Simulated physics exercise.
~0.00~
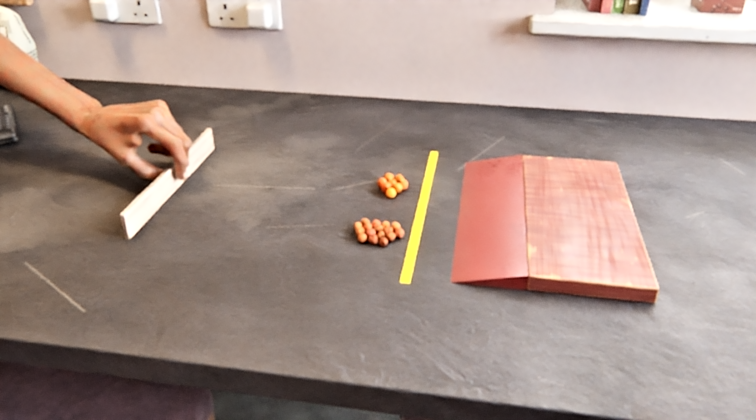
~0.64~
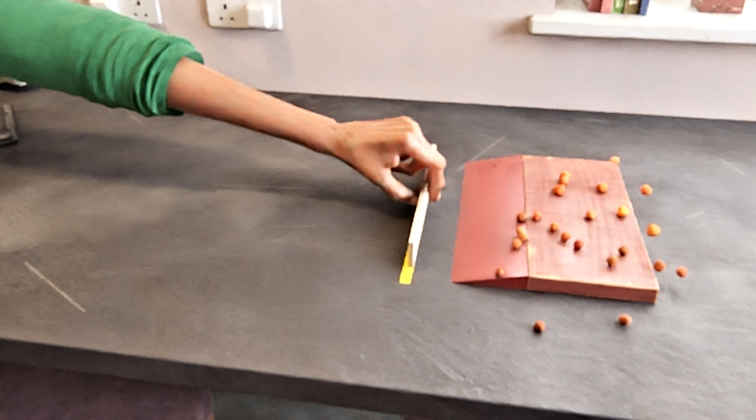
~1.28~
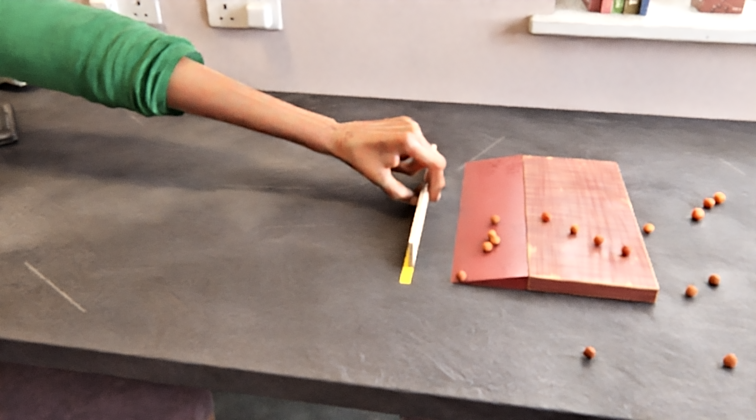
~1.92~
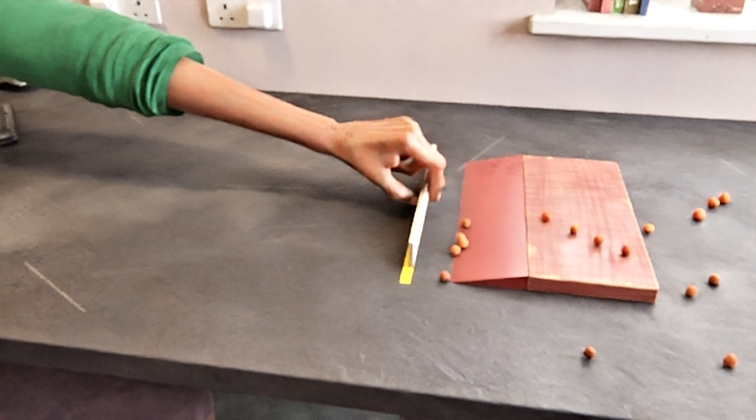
A hand swept a pale strip of wood rightward to a line of yellow tape and stopped, and two clusters of small orange-brown balls scattered over the red ramp; many went past the top, while a few rolled back down its slope.
